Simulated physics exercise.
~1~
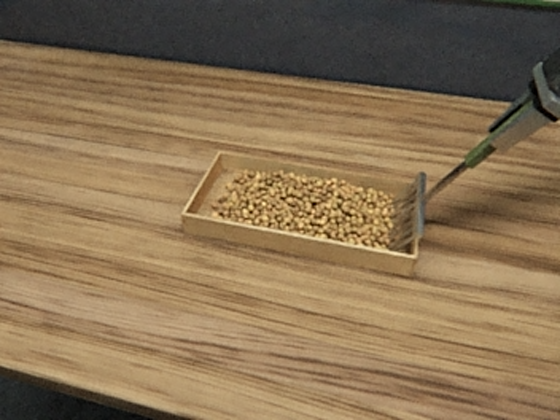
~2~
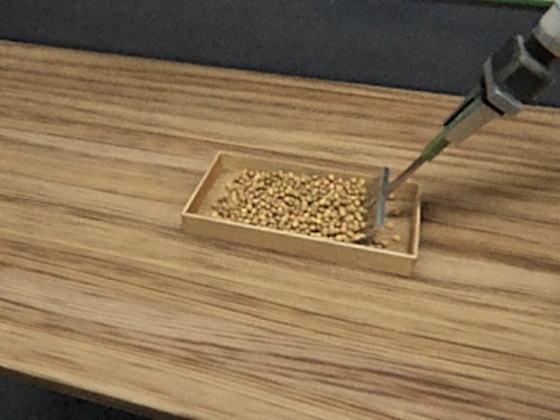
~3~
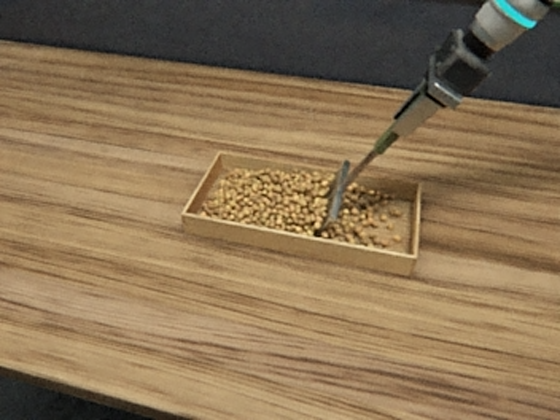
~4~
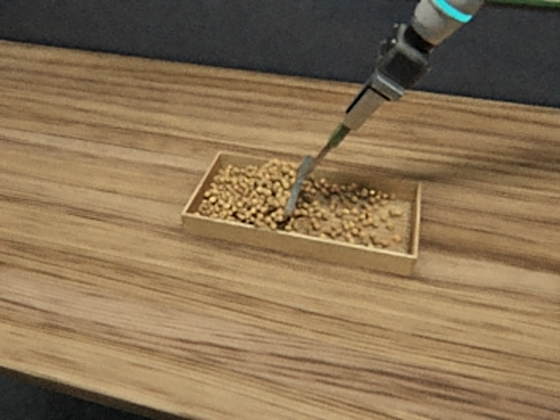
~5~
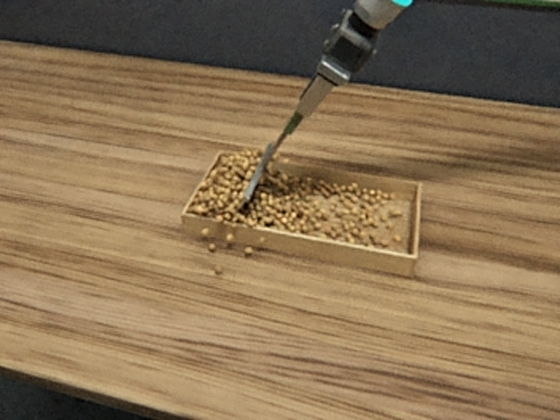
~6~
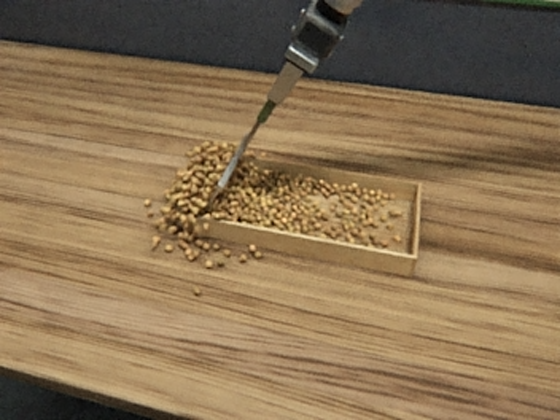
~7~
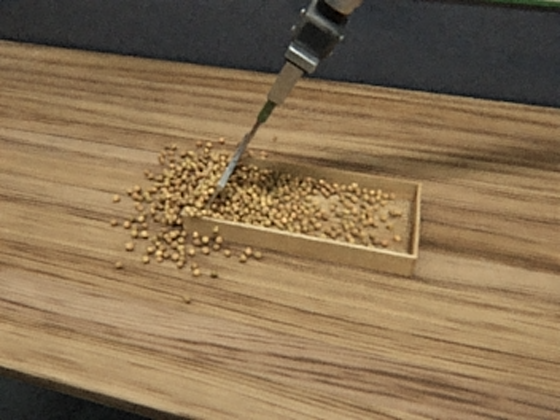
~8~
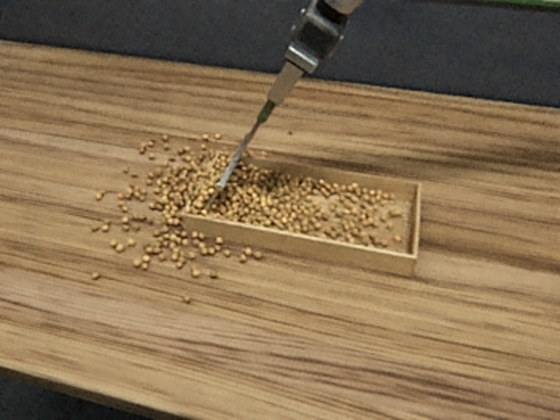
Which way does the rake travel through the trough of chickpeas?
The rake travels to the left, going from the right end of the trough towards the left end.
